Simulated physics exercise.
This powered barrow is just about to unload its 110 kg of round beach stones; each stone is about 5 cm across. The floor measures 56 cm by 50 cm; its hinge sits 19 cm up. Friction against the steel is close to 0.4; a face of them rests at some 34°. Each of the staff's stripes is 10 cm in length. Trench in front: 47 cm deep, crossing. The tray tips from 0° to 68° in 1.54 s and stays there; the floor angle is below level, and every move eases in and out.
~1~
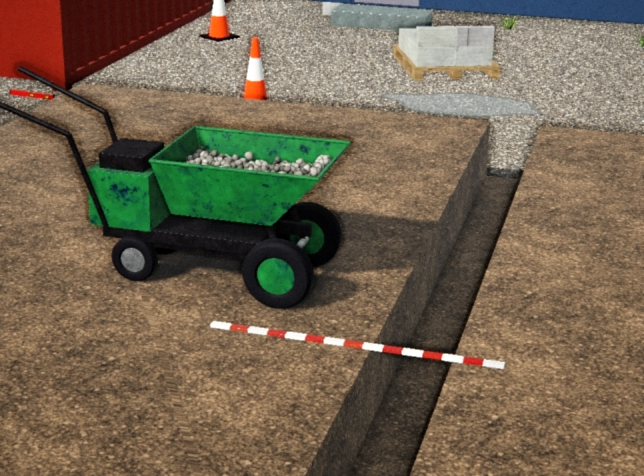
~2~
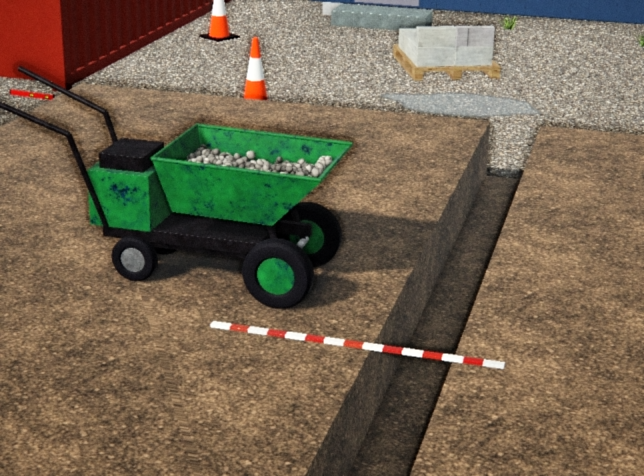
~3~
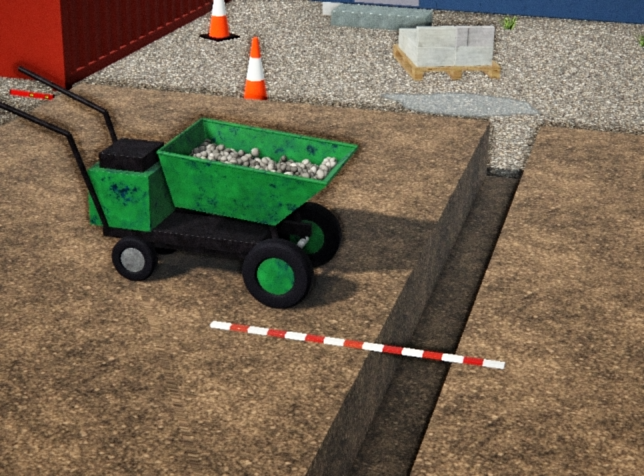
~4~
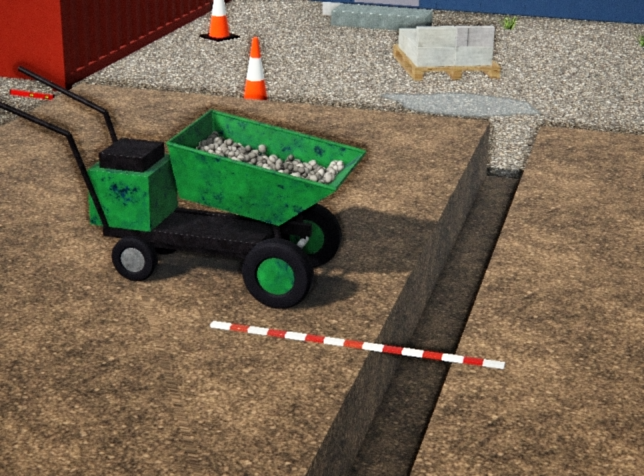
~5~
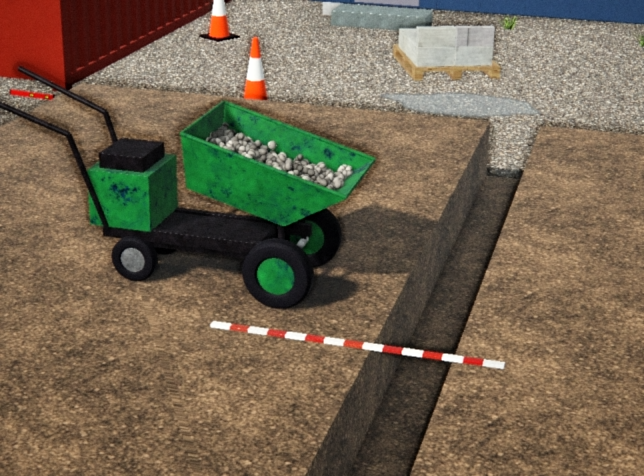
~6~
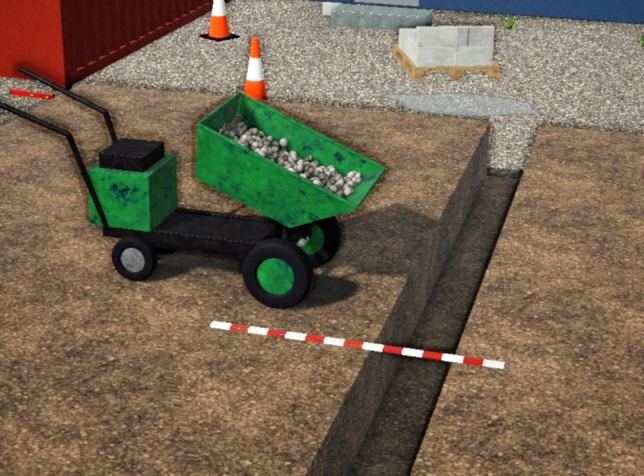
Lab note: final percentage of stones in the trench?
Approx. 99 %.
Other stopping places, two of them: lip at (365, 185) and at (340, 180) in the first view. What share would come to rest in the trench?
About 40 per cent first, then about 75 per cent.
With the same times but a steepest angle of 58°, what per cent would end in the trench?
The trench would hold about 100% of it.
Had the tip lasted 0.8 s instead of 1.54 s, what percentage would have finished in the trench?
That would give about 85 percent.
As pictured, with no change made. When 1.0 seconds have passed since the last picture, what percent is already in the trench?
About 55%.
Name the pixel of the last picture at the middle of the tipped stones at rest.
Their middle is at about (437, 371).
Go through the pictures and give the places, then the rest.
Lip at (319, 179), floor tilted 0°, highest stones at (301, 164), in the first picture.
The tray is at 1°, its lip at (321, 180); the top of the load is at (302, 164), in the second picture.
The tray is at 4°, its lip at (327, 184); the top of the load is at (211, 151), in the third picture.
The tray is at 9°, its lip at (336, 189); the top of the load is at (216, 143), in the fourth picture.
Lip at (346, 198), floor tilted 16°, highest stones at (224, 134), in the fifth picture.
Lip at (357, 208), floor tilted 23°, highest stones at (237, 126), in the sixth picture.
Then, 0.6 s after the last picture the floor is at 58°, 100 % in the tray; the foremost stones are at (394, 245).
Then, 1.0 s after the last picture the floor is at 68°, 47 % in the tray, 53 % in the trench; the foremost stones are at (466, 337).
Then, 1.4 s after the last picture the floor is at 68°, 15 % in the tray, 84 % in the trench, 1 % past the trench; the foremost stones are at (514, 318).
Then, 3.3 s after the last picture the floor is at 68°, 0 % in the tray, 99 % in the trench, 1 % past the trench; the foremost stones are at (547, 321).
